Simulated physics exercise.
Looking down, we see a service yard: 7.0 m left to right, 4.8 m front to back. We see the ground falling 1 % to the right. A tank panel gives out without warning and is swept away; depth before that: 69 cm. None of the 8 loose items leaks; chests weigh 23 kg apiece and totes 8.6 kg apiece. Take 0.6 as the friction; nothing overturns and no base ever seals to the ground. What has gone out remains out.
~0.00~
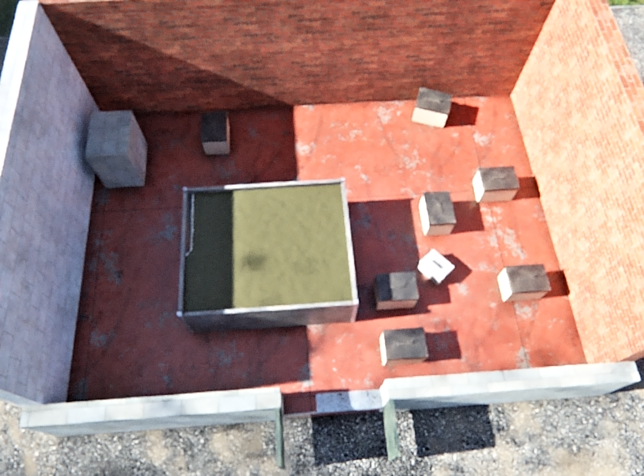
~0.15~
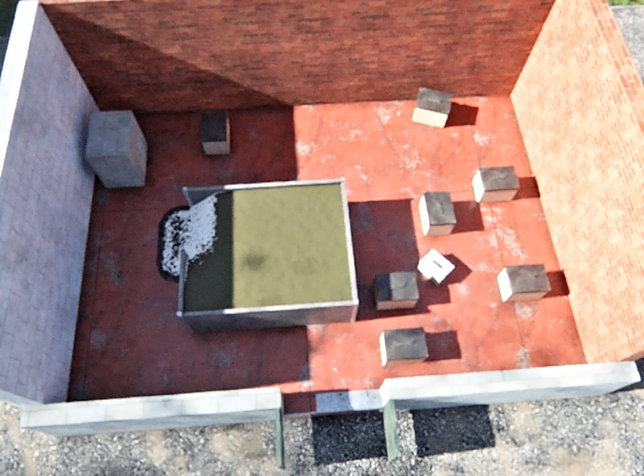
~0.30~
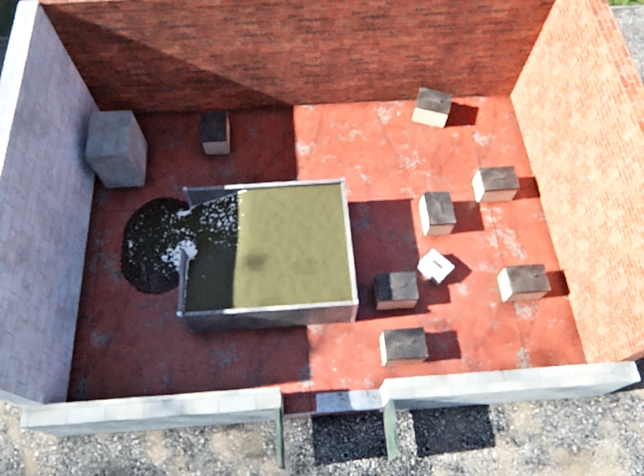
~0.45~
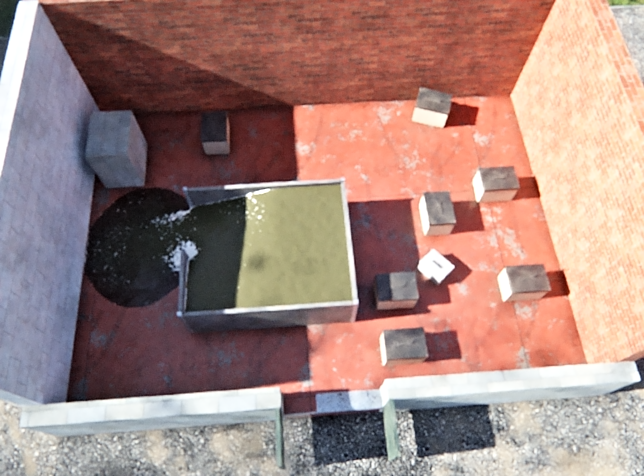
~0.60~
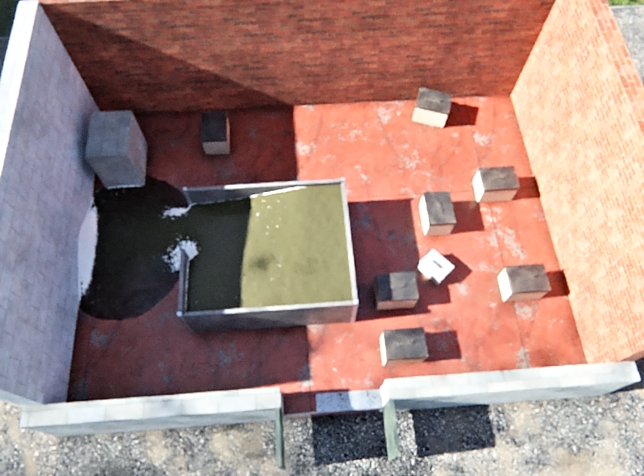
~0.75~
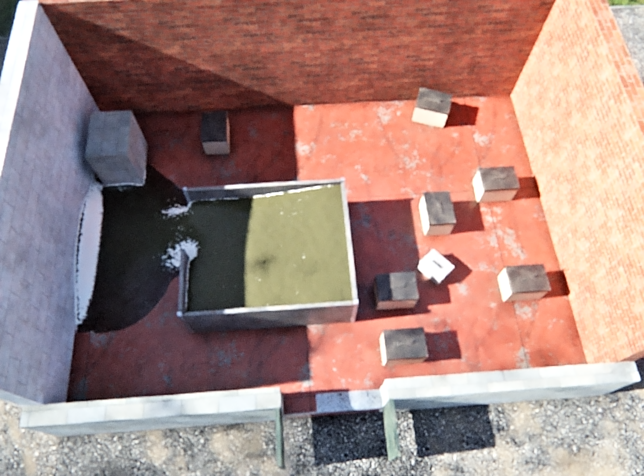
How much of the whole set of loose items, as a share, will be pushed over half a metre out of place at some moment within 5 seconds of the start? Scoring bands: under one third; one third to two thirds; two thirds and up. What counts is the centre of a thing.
It will be a small part, under one third.
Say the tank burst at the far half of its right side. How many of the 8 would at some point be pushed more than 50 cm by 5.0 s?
The answer would then be 6.
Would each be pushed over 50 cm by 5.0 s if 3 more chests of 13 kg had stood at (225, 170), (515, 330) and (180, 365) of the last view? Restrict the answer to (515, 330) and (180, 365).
Result in order: Not exceeded; exceeded.
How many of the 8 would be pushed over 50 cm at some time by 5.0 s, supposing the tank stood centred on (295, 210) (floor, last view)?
That would give 2.
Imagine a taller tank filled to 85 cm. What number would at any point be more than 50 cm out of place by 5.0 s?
Count: 2.
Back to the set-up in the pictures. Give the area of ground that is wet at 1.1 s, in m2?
About 8.0 m2 is covered.
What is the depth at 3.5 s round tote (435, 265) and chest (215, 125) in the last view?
Depths: Near 0 cm, then near 8 cm.
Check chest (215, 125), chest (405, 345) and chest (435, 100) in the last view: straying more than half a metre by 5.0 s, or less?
Well, in turn that's topping it, topping it, not reaching it.
After 1.1 s 0 of 8 are over 50 cm from their spots; 0 afloat.
After 2.2 s 0 of 8 are over 50 cm from their spots; 0 afloat.
After 3.5 s 1 of 8 are over 50 cm from their spots; 0 afloat.
After 5.0 s 2 of 8 are over 50 cm from their spots, and 2 have been at some point; 0 afloat.
